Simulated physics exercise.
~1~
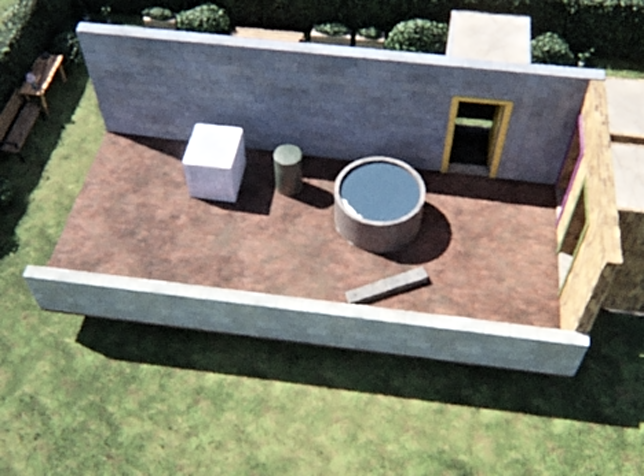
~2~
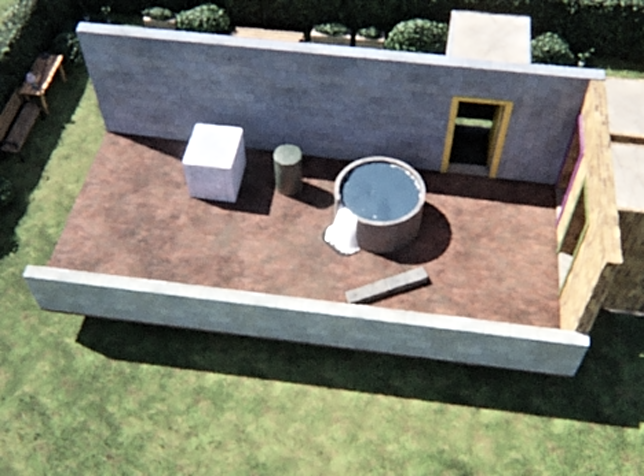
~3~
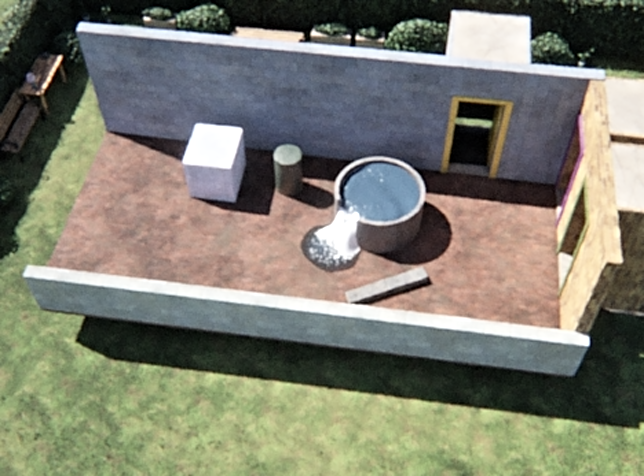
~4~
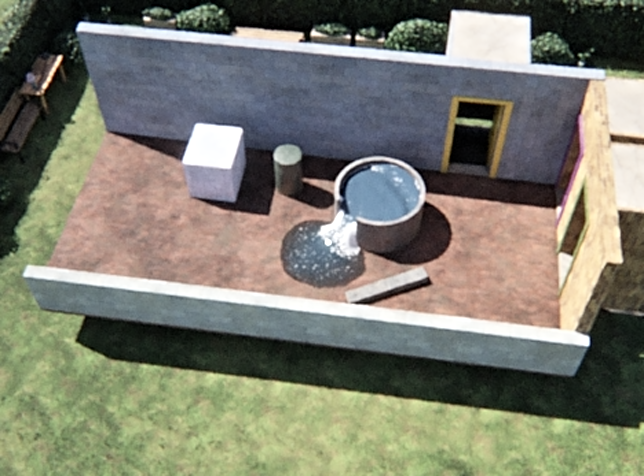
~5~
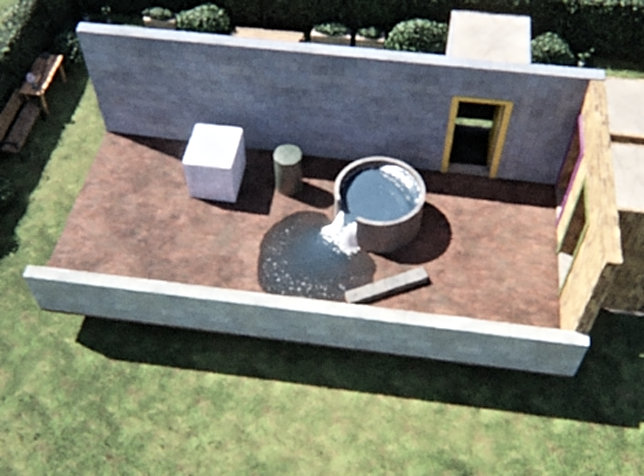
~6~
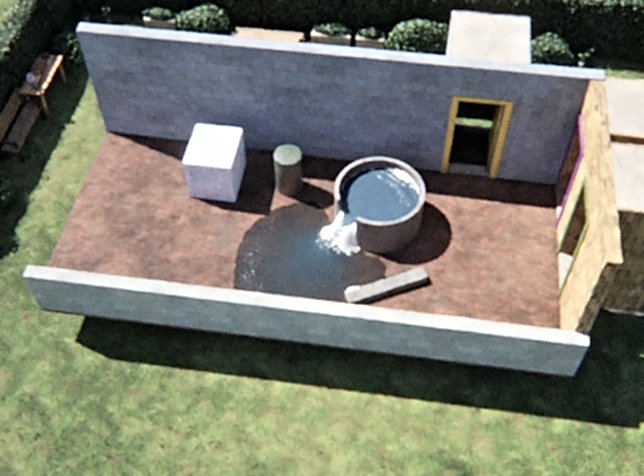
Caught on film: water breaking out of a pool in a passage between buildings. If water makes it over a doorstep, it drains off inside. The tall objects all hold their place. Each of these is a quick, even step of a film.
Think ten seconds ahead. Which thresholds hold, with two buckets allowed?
At the end, green door: Does not overshoot. Purple door: Does not overshoot. Yellow door: Does not overshoot.
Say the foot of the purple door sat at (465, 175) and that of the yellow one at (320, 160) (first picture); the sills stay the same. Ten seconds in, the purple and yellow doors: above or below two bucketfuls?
I'd say the purple door keeps within limits and the yellow door keeps within limits.
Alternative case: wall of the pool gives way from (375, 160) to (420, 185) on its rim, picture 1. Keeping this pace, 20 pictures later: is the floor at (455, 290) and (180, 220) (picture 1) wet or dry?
Respectively: Parched and parched.
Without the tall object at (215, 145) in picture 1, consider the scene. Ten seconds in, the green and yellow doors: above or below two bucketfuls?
My reading: The green door lets less in; the yellow door stays under.
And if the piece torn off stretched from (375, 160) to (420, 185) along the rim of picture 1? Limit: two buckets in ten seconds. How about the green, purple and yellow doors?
The green one falls short; the purple one tops the mark; the yellow one tops the mark.
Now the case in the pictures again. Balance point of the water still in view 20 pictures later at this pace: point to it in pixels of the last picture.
I'd place it roughly at (299, 251).
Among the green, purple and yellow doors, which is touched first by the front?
Answer: The green one.
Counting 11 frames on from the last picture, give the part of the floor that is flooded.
Roughly 40 per cent.
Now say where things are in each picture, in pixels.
The round tank at (380, 193) is whole and still, in the first frame.
Water pours out at (346, 228) and has run to (351, 253), in the second frame.
The front is at (307, 252), out from the gap at (346, 229), in the third frame.
Water pours out at (346, 229) and has run to (296, 276), in the fourth frame.
The front is at (268, 288), out from the gap at (346, 229), in the fifth frame.
Water pours out at (346, 229) and has run to a hidden place, in the sixth frame.
A moment on, water covers 25 % of the floor; the green door not reached, the purple door not reached, the yellow door not reached.
Next, water covers 40 % of the floor; the green door not reached, the purple door not reached, the yellow door not reached.
Then, water covers 50 % of the floor; the green door not reached, the purple door not reached, the yellow door not reached.
Later, water covers 60 % of the floor; the green door wet at the sill, nothing in, the purple door not reached, the yellow door not reached.
In the end, water covers 75 % of the floor; the green door wet at the sill, nothing in, the purple door wet at the sill, nothing in, the yellow door not reached.
